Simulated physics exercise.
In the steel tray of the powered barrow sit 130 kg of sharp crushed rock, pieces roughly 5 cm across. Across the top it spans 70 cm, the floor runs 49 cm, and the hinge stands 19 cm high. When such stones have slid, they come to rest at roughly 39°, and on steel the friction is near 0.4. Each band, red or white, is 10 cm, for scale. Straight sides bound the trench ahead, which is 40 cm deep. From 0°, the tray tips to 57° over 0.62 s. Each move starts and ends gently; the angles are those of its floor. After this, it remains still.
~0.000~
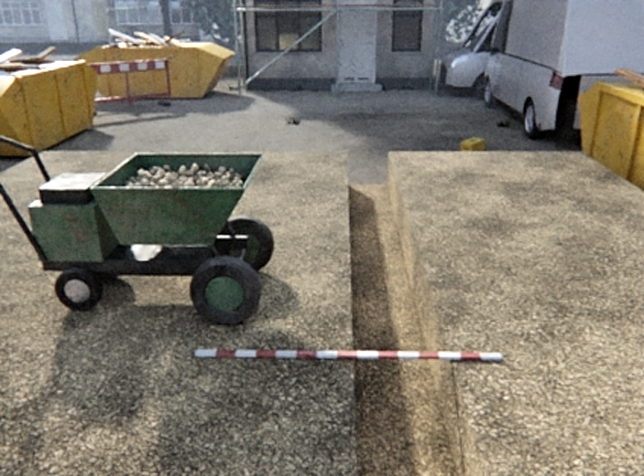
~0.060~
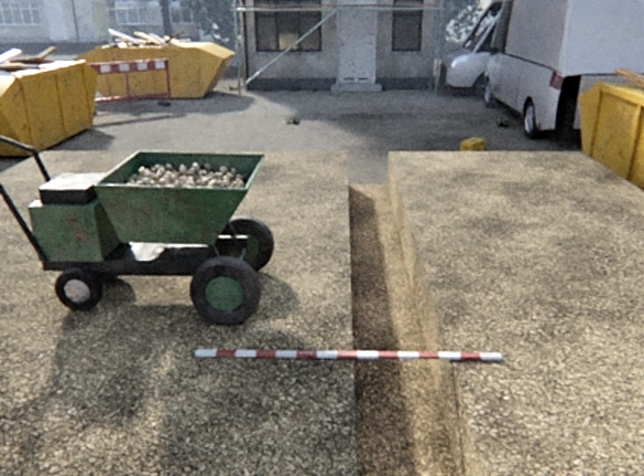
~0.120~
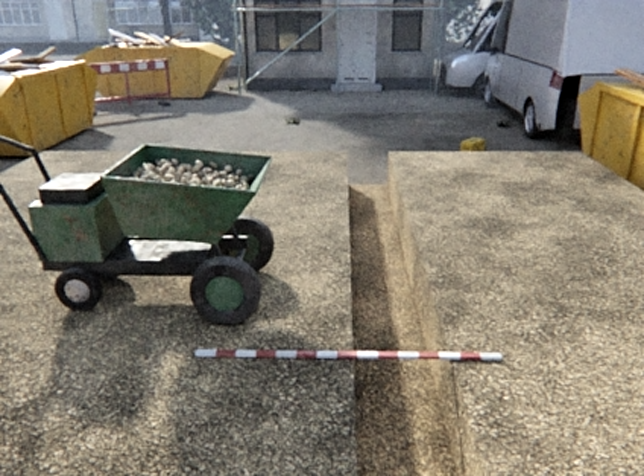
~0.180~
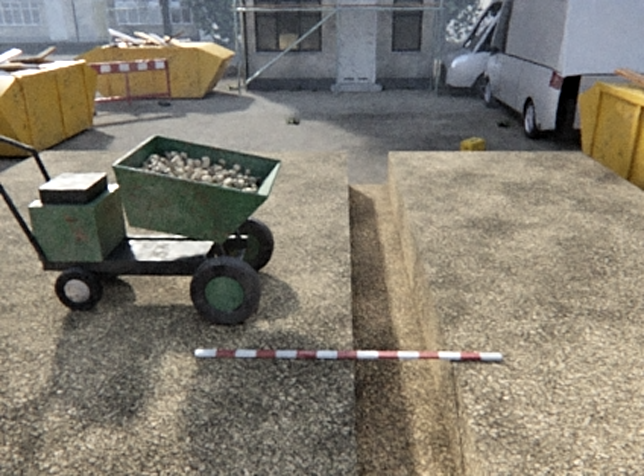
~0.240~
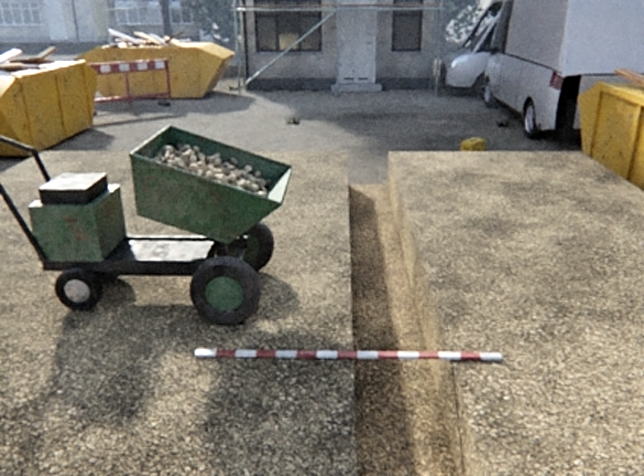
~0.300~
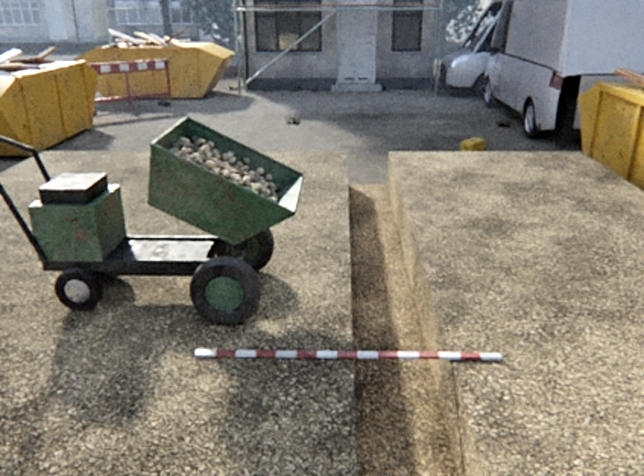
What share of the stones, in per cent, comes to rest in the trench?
About 28 per cent of the stones finish in the trench.
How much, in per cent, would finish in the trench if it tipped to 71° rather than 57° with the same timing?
It would come to about 75 percent.
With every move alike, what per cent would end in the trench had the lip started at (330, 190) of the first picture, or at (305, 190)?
Close to 10 percent in the first case, 20 percent in the second.
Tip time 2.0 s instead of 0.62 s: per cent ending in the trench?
Near 5 per cent.
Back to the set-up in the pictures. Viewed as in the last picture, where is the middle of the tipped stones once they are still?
Their middle is at about (399, 351).
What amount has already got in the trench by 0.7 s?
Around 0 per cent of it.
After 0.5 s the floor is at 48°; 100 % in the tray; the foremost stones are at (299, 225).
After 0.7 s the floor is at 57°; 96 % in the tray, 3 % short of the trench, 1 % in the trench; the foremost stones are at (359, 271).
After 1.1 s the floor is at 57°; 76 % in the tray, 3 % short of the trench, 21 % in the trench; the foremost stones are at (426, 341).
After 3.0 s the floor is at 57°; 70 % in the tray, 2 % short of the trench, 28 % in the trench; the foremost stones are at (427, 328).
